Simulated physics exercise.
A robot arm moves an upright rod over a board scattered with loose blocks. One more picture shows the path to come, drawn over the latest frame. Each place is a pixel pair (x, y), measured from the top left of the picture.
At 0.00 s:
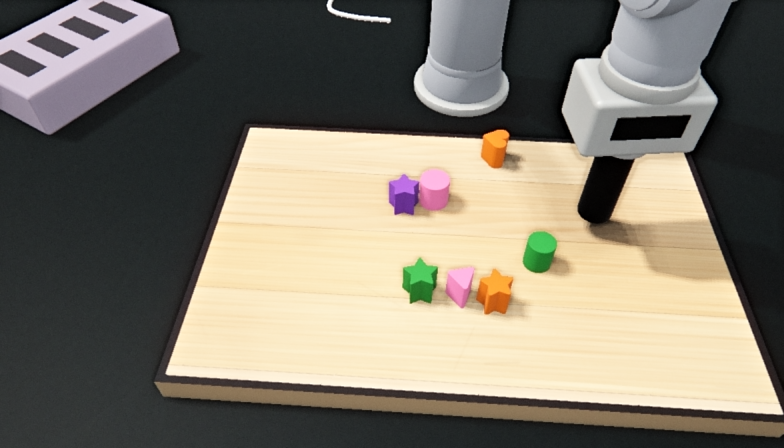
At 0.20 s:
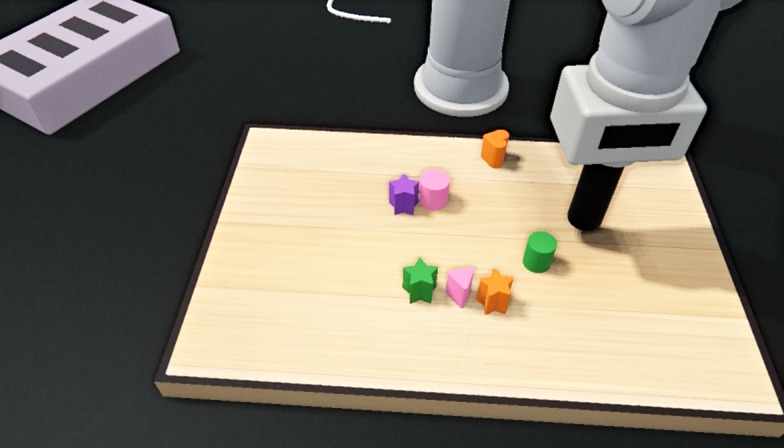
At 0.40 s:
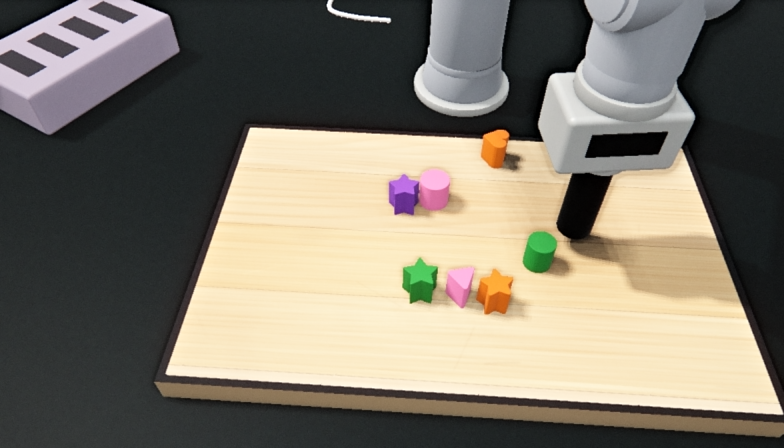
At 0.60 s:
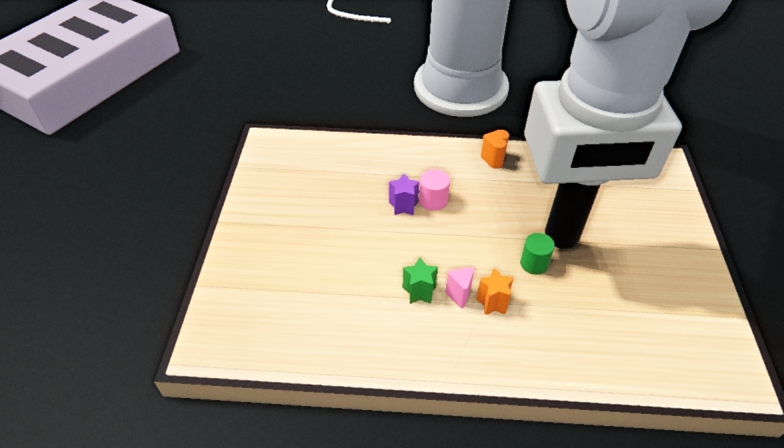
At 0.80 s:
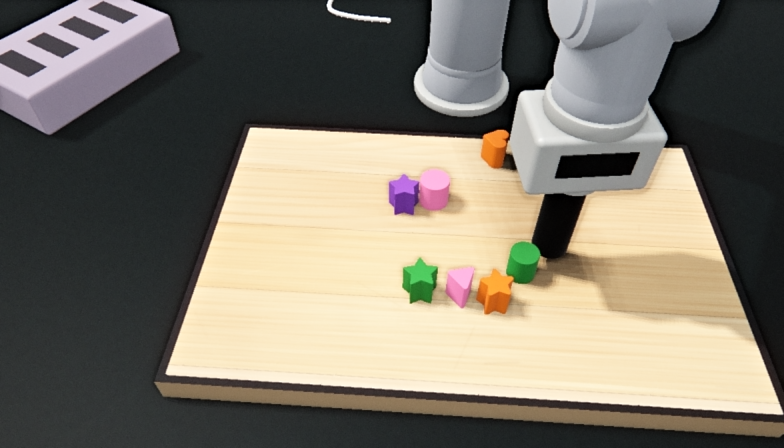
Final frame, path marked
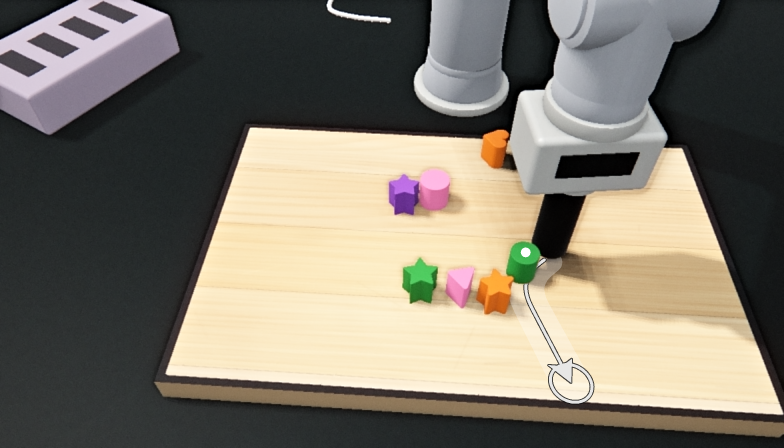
A grey-white robot arm holds a black upright rod over the right side of a pale wooden board on a dark surface, seen from above at an angle. Purple and pink blocks and an orange one sit toward the back, with green, pink and orange pieces nearer the front. The rod slides left and forward, then pushes the green round block toward the orange star, while the camera stays still.
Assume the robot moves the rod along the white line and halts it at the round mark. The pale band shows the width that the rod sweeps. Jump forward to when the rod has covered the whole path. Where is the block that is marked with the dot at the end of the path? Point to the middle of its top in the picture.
(498, 273)
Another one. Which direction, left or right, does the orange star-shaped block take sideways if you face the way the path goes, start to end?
It slides rightward.
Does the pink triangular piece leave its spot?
It seems not.
The drawn path runs from (544, 260) via (526, 293) and (546, 335), ending at (571, 383); the dot is on the green round block.
One third of the way, rod at (530, 280); orange star-shaped block at (485, 292); green round block at (498, 273).
Two thirds of the way, rod at (551, 323); orange star-shaped block at (486, 292); green round block at (498, 273).
At the end, rod at (577, 371); pink triangular piece not moved; orange star-shaped block at (486, 292); green round block at (498, 273).
